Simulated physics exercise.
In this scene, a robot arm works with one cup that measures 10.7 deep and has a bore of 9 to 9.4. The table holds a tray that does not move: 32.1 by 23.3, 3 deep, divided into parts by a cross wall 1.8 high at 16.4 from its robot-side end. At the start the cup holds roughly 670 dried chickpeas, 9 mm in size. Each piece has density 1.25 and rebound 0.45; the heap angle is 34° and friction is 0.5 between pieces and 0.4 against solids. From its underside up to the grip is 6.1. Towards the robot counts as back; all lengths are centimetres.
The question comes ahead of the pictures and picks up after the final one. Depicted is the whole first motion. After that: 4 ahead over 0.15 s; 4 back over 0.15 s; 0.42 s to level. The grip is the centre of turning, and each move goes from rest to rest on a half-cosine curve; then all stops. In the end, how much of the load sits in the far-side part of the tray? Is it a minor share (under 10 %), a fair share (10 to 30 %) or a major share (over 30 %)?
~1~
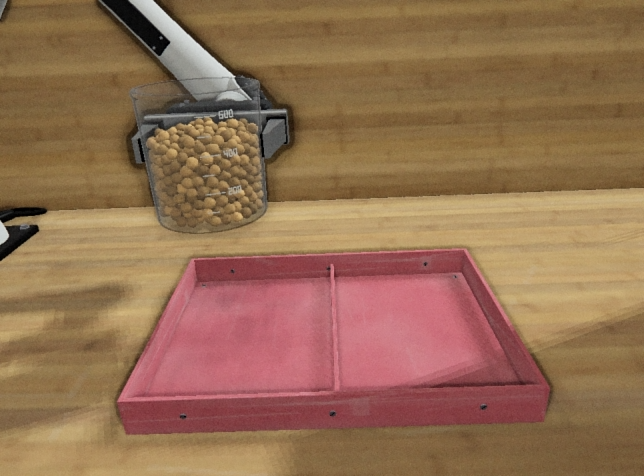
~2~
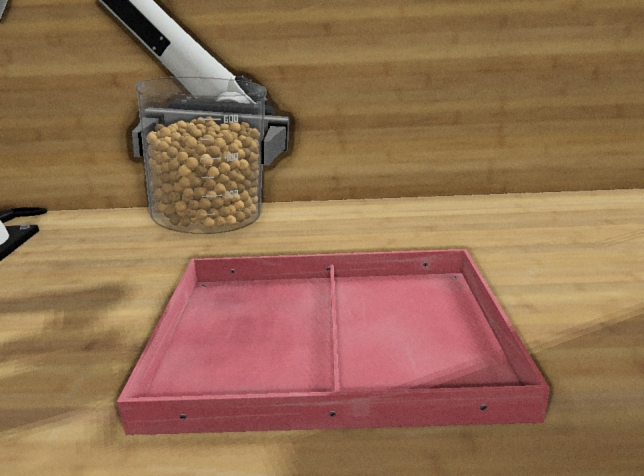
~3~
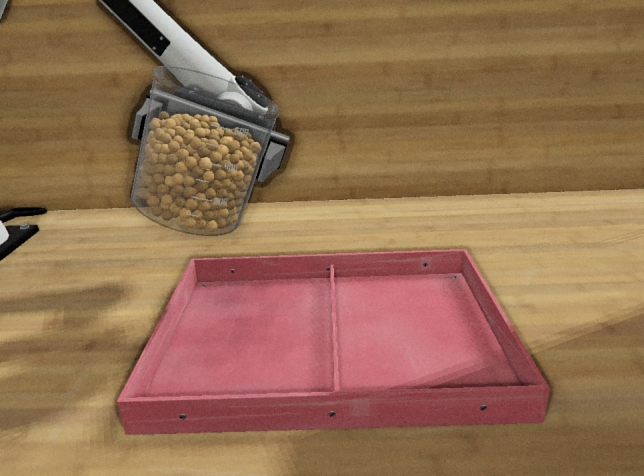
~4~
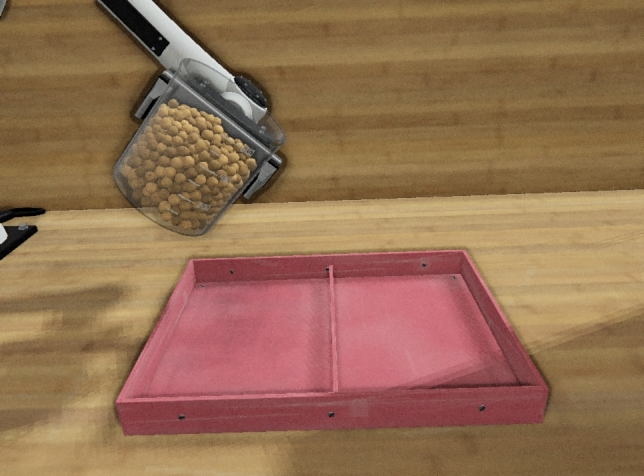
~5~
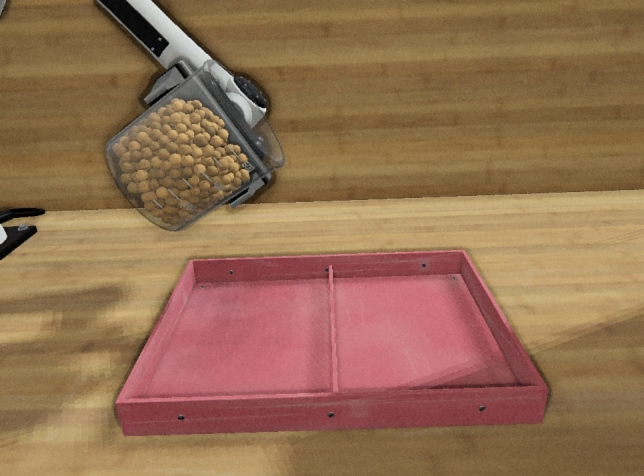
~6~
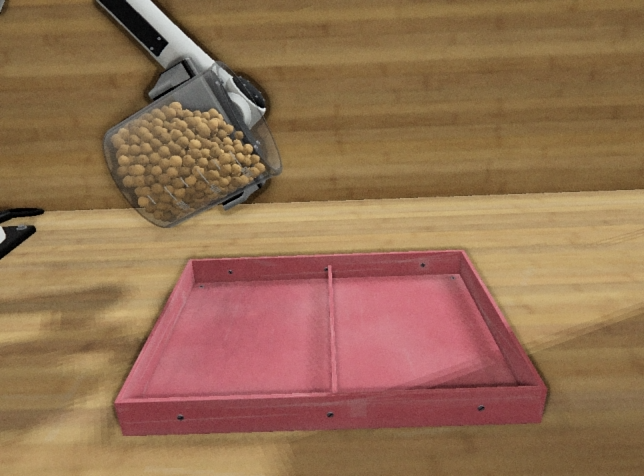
It is a minor share.
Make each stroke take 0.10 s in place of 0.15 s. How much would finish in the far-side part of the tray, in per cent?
Roughly 15 percent would.
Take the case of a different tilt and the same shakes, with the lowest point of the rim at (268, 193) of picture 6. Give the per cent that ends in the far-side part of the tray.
I'd put it at roughly 25 %.
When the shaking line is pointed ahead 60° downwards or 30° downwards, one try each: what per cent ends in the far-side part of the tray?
You'd get some 0 per cent with the first setting and some 0 per cent with the second.
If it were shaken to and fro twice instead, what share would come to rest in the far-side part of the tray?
About 5 %.
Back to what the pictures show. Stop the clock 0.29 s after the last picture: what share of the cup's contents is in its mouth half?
40 %.
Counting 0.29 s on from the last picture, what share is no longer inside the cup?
Roughly 5 per cent by then.
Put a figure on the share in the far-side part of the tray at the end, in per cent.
I'd guess near 5 per cent.
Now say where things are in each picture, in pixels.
In the first frame, cup middle at (206, 154), level; upper third of the load around (206, 144), from x 150 to 260, top at y 120; 671 in the cup.
In the second frame, cup middle at (205, 154), tilted 6° forward; upper third of the load around (202, 145), from x 150 to 255, top at y 120.
In the third frame, cup middle at (202, 154), tilted 22° forward; upper third of the load around (192, 144), from x 140 to 255, top at y 115.
In the fourth frame, cup middle at (198, 153), tilted 42° forward; upper third of the load around (182, 141), from x 125 to 255, top at y 105.
In the fifth frame, cup middle at (196, 151), tilted 58° forward; upper third of the load around (177, 136), from x 120 to 245, top at y 105.
In the sixth frame, cup middle at (195, 150), tilted 64° forward; upper third of the load around (175, 135), from x 115 to 260, top at y 105; 671 in the cup.
Then, 0.29 s later, tilted 64° forward, highest piece 22 above the table; 644 in the cup, 27 in flight or on a rim.
Then, 0.58 s later, tilted 17° forward, highest piece 24 above the table; 633 in the cup, 20 in the robot-side part, 18 in the far-side part.
Then, 0.92 s later, level, highest piece 23 above the table; 633 in the cup, 20 in the robot-side part, 18 in the far-side part.
Then, 1.97 s later, level, highest piece 23 above the table; 633 in the cup, 20 in the robot-side part, 18 in the far-side part.
At rest, 633 in the cup, 20 in the robot-side part, 18 in the far-side part. That is 3 % in the far-side part of the tray.
